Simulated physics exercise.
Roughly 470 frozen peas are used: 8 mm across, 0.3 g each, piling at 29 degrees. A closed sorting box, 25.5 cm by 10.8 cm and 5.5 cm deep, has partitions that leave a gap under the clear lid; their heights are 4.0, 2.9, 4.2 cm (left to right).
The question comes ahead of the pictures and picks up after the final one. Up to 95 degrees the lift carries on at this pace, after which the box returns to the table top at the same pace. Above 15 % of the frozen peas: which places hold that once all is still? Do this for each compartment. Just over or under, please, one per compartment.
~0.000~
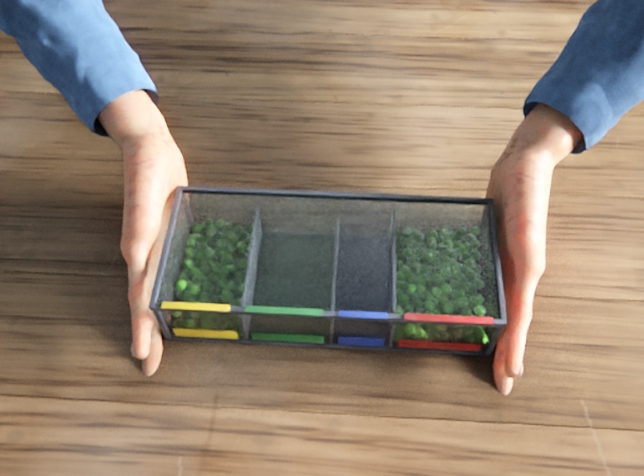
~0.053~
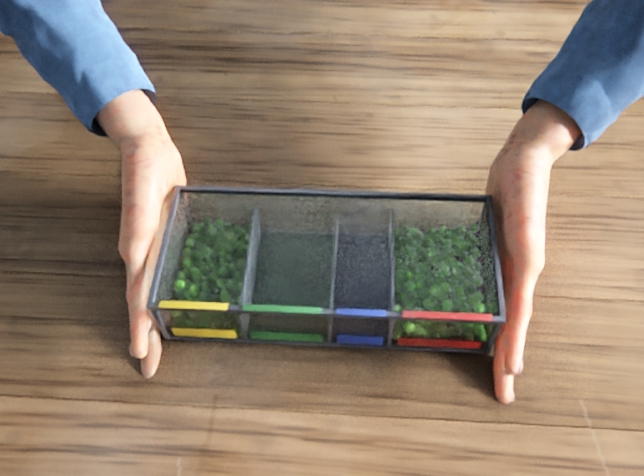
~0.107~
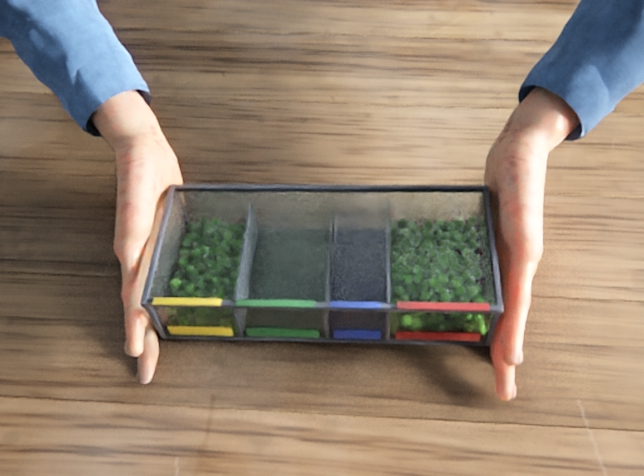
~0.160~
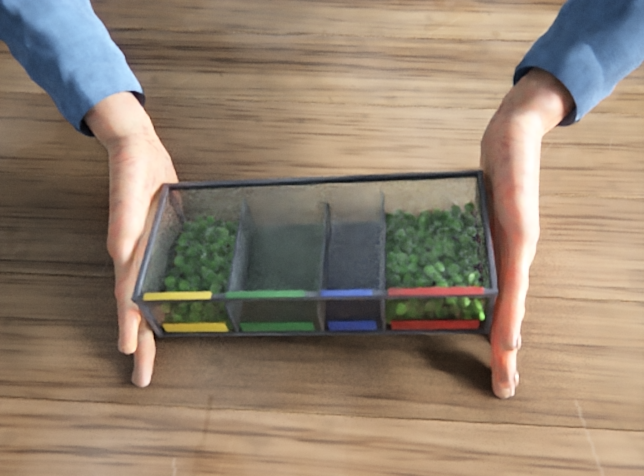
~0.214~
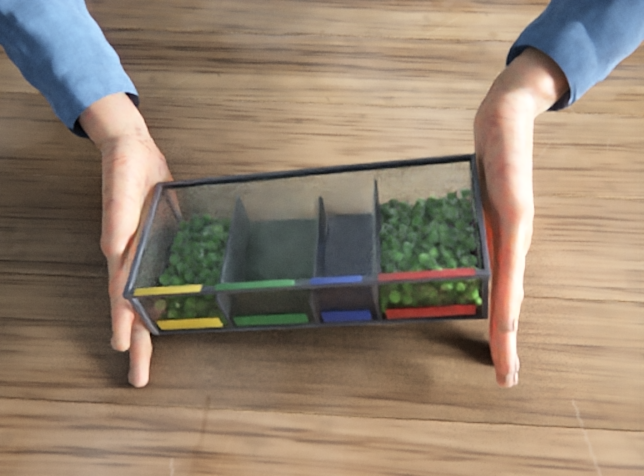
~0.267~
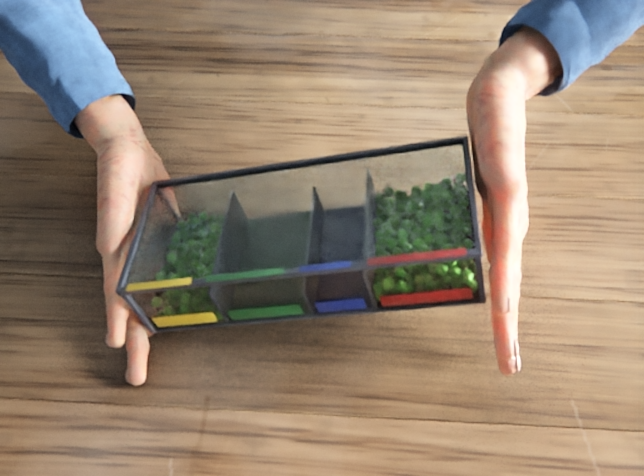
In order: Red: Succeeds. Blue: Fails. Green: Fails. Yellow: Succeeds.
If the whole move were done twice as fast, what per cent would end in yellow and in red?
In that case yellow keeps 45 per cent while red keeps 55 per cent.
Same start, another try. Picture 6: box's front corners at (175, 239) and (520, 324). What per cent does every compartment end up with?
Red 65, blue 0, green 5, yellow 30.
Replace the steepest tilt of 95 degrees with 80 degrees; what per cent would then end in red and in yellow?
The red compartment would get 50 per cent and the yellow one 40 per cent.
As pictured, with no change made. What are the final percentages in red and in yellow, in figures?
The red one gets 50 per cent and the yellow one 45 per cent.
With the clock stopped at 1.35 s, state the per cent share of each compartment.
The split is red at 55, blue at 0, green at 0 and yellow at 45 per cent.
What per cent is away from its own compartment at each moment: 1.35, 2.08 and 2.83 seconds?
First 5, next 10, last 10.
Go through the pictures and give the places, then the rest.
Box tilt 0 degrees, front corners at (156, 304) and (500, 321); red 60 %, yellow 40 %, in the first picture.
Box tilt 1 degrees, front corners at (153, 303) and (499, 318), in the second picture.
Box tilt 4 degrees, front corners at (147, 301) and (497, 307), lowest corner left back, in the third picture.
Box tilt 8 degrees, front corners at (139, 297) and (491, 290), lowest corner left back, in the fourth picture.
Box tilt 12 degrees, front corners at (130, 293) and (484, 271), lowest corner left back, in the fifth picture.
Box tilt 16 degrees, front corners at (123, 289) and (476, 251), lowest corner left back; red 60 %, yellow 40 %. The box's pace is about 80 degrees a second, in the sixth picture.
After 1.35 s, tilt 95 degrees; red 55 %, yellow 45 %.
After 2.08 s, tilt 42 degrees; red 50 %, green 5 %, yellow 45 %.
Then, at 2.83 s, tilt 0 degrees; red 50 %, green 5 %, yellow 45 %.
In the end, at 3.5 s, red 50 %, blue 0 %, green 5 %, yellow 45 %.
